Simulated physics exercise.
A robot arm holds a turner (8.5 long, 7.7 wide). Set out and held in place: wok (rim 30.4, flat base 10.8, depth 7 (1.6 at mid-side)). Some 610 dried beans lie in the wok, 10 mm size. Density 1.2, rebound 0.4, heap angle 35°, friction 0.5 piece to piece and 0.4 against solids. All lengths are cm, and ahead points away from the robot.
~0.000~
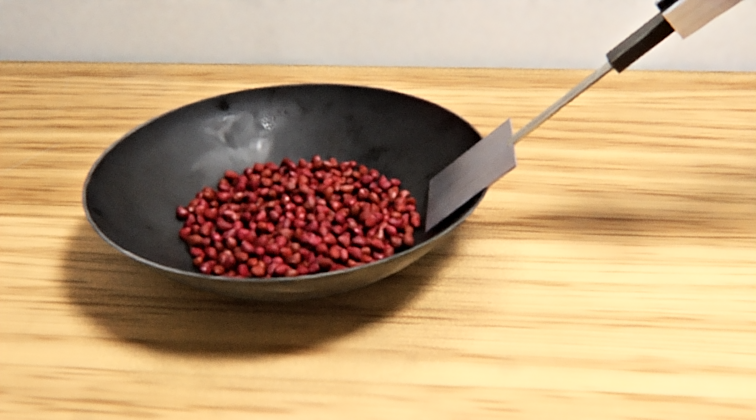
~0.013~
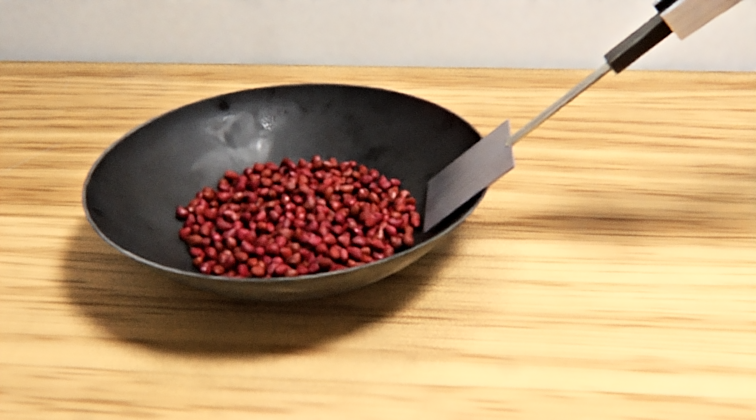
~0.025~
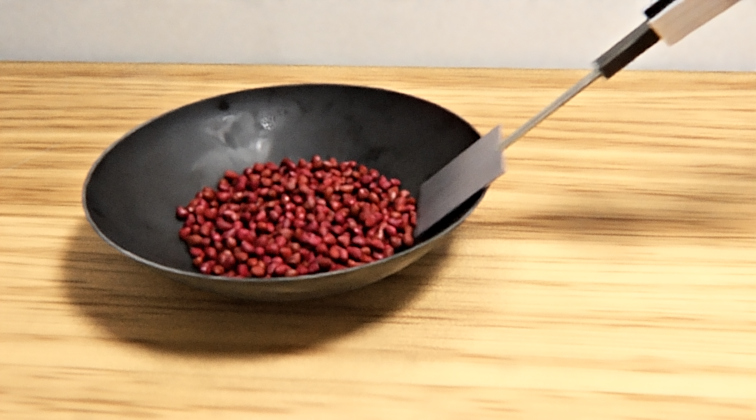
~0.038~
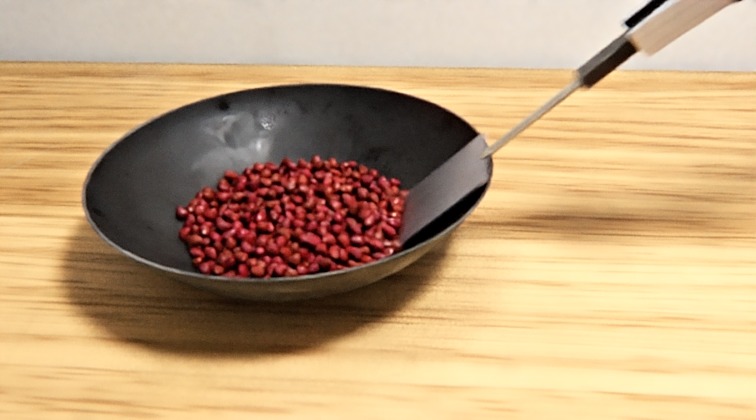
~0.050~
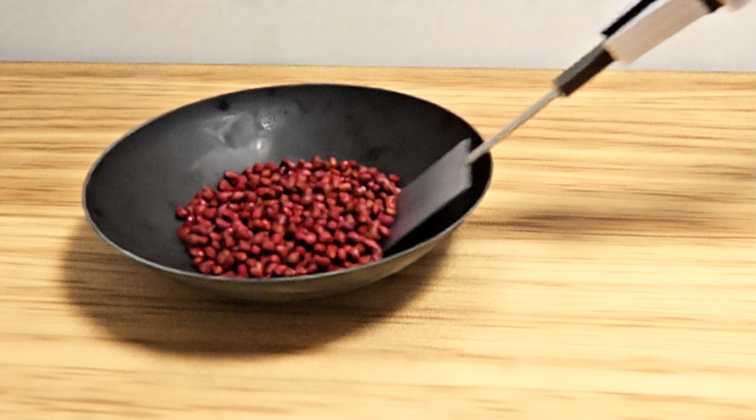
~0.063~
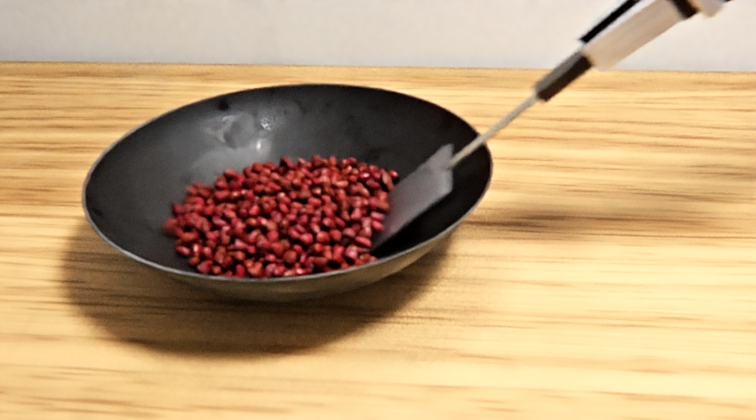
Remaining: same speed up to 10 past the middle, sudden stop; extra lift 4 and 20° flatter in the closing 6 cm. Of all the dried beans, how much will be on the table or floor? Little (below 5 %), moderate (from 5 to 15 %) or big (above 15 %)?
Share on the table or floor: Big (above 15 %).
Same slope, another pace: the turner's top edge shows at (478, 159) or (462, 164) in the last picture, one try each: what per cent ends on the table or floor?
Some 5 and 15 per cent.
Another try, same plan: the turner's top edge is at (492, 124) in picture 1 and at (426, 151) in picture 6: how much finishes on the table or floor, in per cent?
Some 25 per cent.
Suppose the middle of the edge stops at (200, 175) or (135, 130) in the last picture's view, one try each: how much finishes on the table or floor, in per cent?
About 10 and 35 per cent.
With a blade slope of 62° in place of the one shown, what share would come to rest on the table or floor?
Then about 25 per cent.
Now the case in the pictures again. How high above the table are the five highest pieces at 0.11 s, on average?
Roughly 6 cm.
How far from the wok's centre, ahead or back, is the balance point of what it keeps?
Roughly 4.0 cm ahead.
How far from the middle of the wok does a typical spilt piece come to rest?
Some 32 cm.
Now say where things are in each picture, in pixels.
In the first picture, turner top edge at (513, 141), sloping 44°; upper third of the load around (300, 211), from x 180 to 415, top at y 160; 607 in the wok.
In the second picture, turner top edge at (512, 141), sloping 44°; upper third of the load around (300, 211), from x 180 to 415, top at y 160.
In the third picture, turner top edge at (502, 147), sloping 44°; upper third of the load around (300, 211), from x 180 to 415, top at y 160.
In the fourth picture, turner top edge at (486, 155), sloping 44°; upper third of the load around (298, 211), from x 180 to 415, top at y 160.
In the fifth picture, turner top edge at (467, 162), sloping 44°; upper third of the load around (297, 211), from x 180 to 415, top at y 160.
In the sixth picture, turner top edge at (448, 167), sloping 44°; upper third of the load around (291, 209), from x 165 to 415, top at y 160; 607 in the wok.
After 0.11 s, sloping 44°, highest piece 6 above the table; 607 in the wok.
After 0.17 s, sloping 40°, highest piece 8 above the table; 606 in the wok, 1 on the blade or in flight.
After 0.39 s, sloping 24°, highest piece 17 above the table; 476 in the wok, 48 on the table or floor, 83 on the blade or in flight.
After 1.44 s, sloping 24°, highest piece 8 above the table; 476 in the wok, 131 on the table or floor.
At rest, 476 in the wok, 131 on the table or floor. That is 22 % on the table or floor.
